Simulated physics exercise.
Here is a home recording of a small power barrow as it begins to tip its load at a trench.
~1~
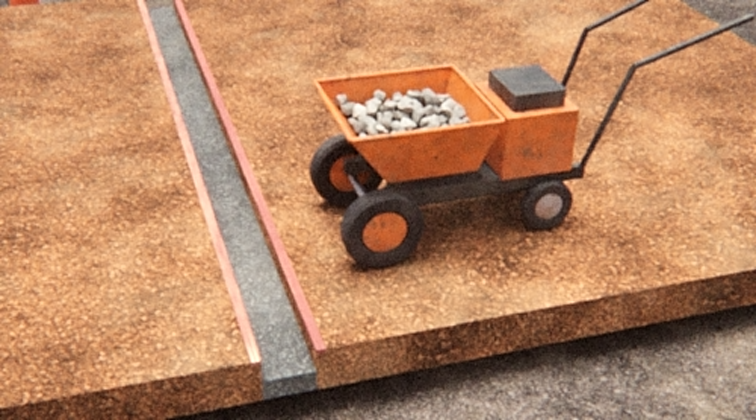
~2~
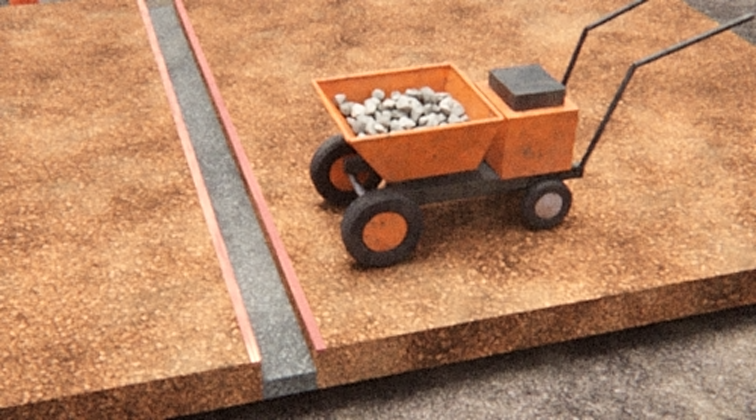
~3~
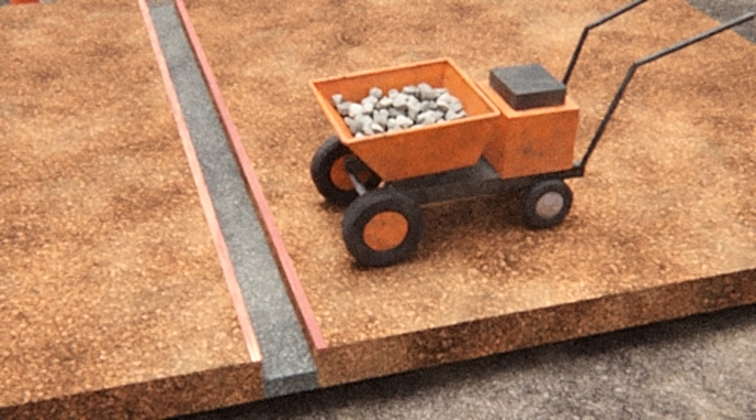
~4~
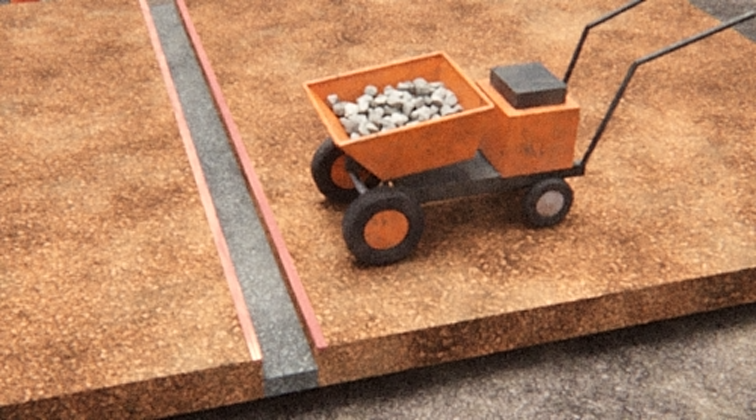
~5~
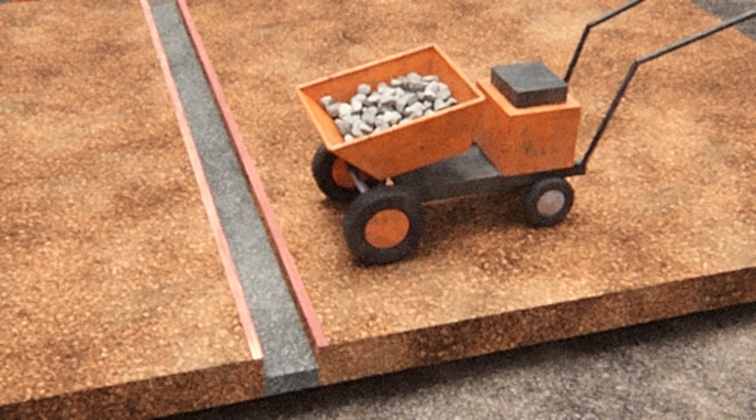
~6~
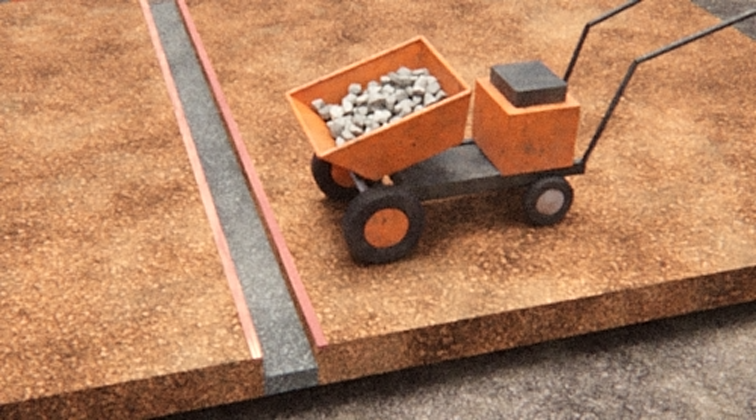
At first, a small orange barrow with black wheels stands to the right of a narrow grey trench, its level skip holding a heap of grey stones. The skip then tilts gradually toward the trench, its rear lifting away from the chassis, while the wheels stay still and the stones remain inside.
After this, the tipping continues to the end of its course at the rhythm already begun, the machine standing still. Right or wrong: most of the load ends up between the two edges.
Right.
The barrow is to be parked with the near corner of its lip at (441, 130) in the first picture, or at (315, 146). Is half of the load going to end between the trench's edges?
Place one, the lesser portion; place two, the lesser portion.
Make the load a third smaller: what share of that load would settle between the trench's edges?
About 80 %.
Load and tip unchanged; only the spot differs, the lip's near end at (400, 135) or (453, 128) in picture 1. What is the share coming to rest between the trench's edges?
60 per cent, then 10 per cent.
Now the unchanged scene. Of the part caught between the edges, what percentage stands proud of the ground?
Roughly 25 percent.
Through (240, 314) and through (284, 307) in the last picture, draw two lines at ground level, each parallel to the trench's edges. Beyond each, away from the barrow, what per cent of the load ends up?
Estimate, first then second: 20 %, 80 %.
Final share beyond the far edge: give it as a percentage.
That share comes out near 30 in a hundred.
Just after the last frame, skip tipped steeply; every one in the skip.
A moment on, skip tipped right over; the larger part in the skip; about a tenth in or heaped over the trench; just a few beyond it; just a few falling.
Further on, skip tipped right over; about a tenth in the skip; roughly two thirds in or heaped over the trench; roughly a quarter beyond it.
When it is over, skip tipped right over; the larger part in or heaped over the trench; roughly a quarter beyond it.
